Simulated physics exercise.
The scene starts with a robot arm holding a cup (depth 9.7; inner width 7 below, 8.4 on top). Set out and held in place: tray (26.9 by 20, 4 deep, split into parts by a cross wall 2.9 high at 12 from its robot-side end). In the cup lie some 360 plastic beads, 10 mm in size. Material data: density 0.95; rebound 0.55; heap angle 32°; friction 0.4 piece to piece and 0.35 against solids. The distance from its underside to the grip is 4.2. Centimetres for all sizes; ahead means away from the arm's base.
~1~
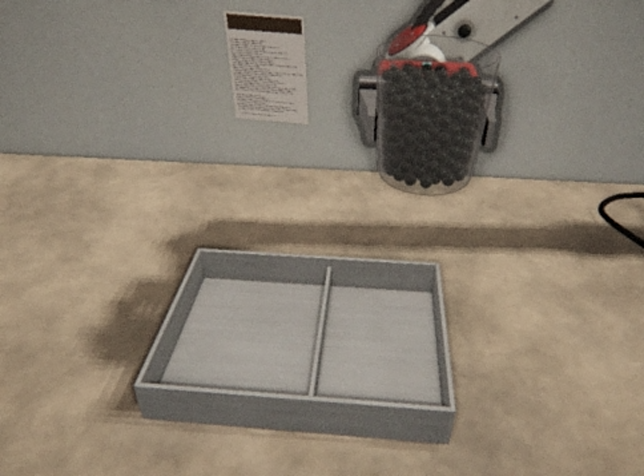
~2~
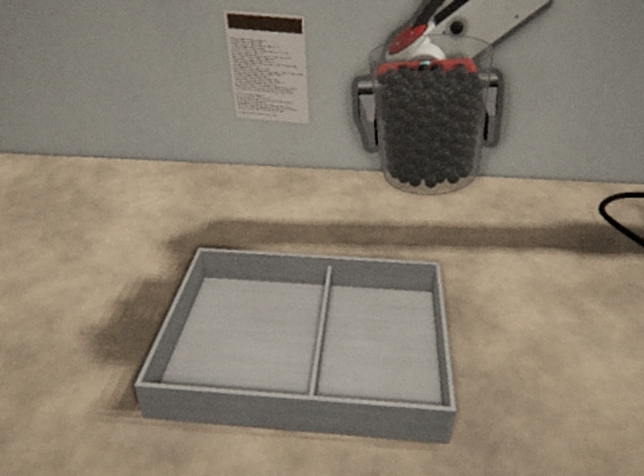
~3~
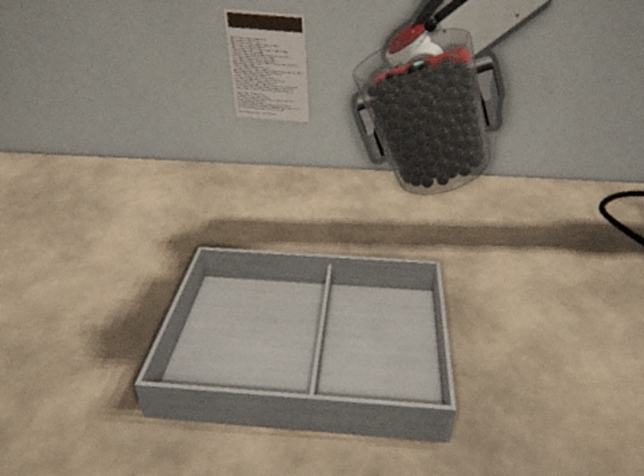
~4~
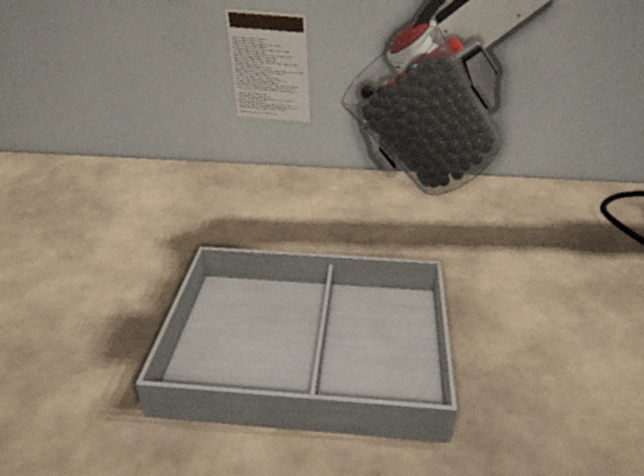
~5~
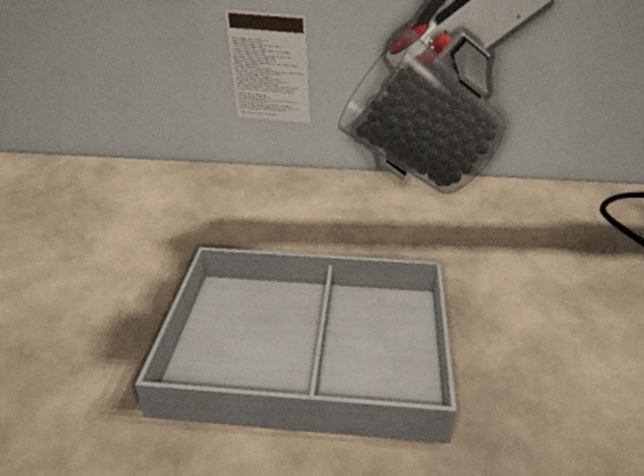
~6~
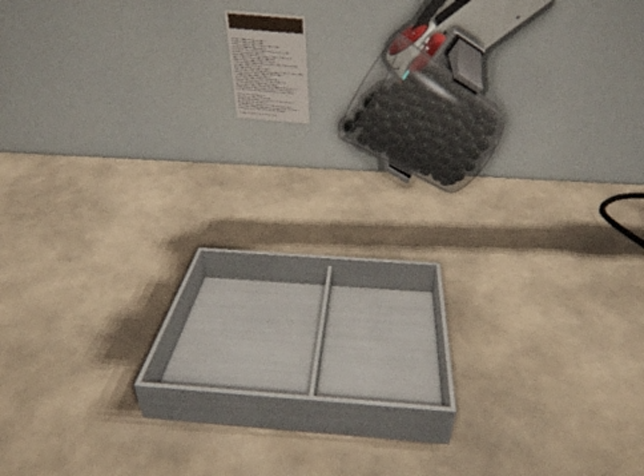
A mottled tan tabletop against a plain grey wall is seen from the front and slightly above, the view staying fixed. A grey open tray with one divider sits below a pinned paper sheet, while at upper right a white and red robot arm holds a clear cup of dark beads. The arm steadily tilts the cup over leftward, the beads shifting inside it.
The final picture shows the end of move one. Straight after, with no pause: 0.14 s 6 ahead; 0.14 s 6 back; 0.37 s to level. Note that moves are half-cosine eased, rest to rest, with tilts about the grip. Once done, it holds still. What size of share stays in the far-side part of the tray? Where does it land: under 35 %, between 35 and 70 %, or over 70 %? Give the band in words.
It falls in the band under 35 %.
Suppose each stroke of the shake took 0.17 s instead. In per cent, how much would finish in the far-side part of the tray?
That would give around 15 per cent.
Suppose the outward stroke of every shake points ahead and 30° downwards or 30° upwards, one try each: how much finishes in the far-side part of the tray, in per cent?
It comes to around 10 per cent on the first try and around 40 per cent on the second.
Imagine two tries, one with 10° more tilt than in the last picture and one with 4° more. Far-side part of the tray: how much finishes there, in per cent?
35 and 25 percent.
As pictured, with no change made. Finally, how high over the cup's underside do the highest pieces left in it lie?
Top of the fill: Near 8.0 cm.
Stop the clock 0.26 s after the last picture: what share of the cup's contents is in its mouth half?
Near 55 %.
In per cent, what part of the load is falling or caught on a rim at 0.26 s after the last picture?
Reading at that time: Some 23 per cent.
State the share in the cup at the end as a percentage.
My estimate would be some 70 percent.
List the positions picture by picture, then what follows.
The cup middle at (430, 118), level; upper third of the load around (432, 95), from x 385 to 480, top at y 30; 363 in the cup, in the first picture.
The cup middle at (430, 117), tilted 6° forward; upper third of the load around (432, 96), from x 385 to 480, top at y 30, in the second picture.
The cup middle at (428, 117), tilted 21° forward; upper third of the load around (431, 94), from x 375 to 480, top at y 25, in the third picture.
The cup middle at (427, 118), tilted 39° forward; upper third of the load around (432, 96), from x 370 to 490, top at y 65, in the fourth picture.
The cup middle at (425, 120), tilted 54° forward; upper third of the load around (427, 100), from x 360 to 490, top at y 70, in the fifth picture.
The cup middle at (424, 121), tilted 60° forward; upper third of the load around (429, 102), from x 350 to 490, top at y 70; 363 in the cup, in the sixth picture.
Then, 0.26 s on, tilted 60° forward, highest piece 29 above the table; 281 in the cup, 82 in flight or on a rim.
Then, 0.52 s on, tilted 16° forward, highest piece 30 above the table; 262 in the cup, 79 in the far-side part, 10 in the robot-side part, 2 on the table or floor, 10 in flight or on a rim.
Then, 0.85 s on, level, highest piece 29 above the table; 262 in the cup, 78 in the far-side part, 12 in the robot-side part, 11 on the table or floor.
Then, 1.90 s on, level, highest piece 29 above the table; 262 in the cup, 78 in the far-side part, 12 in the robot-side part, 11 on the table or floor.
In the end, 262 in the cup, 78 in the far-side part, 12 in the robot-side part, 11 on the table or floor. That is 21 % in the far-side part of the tray.
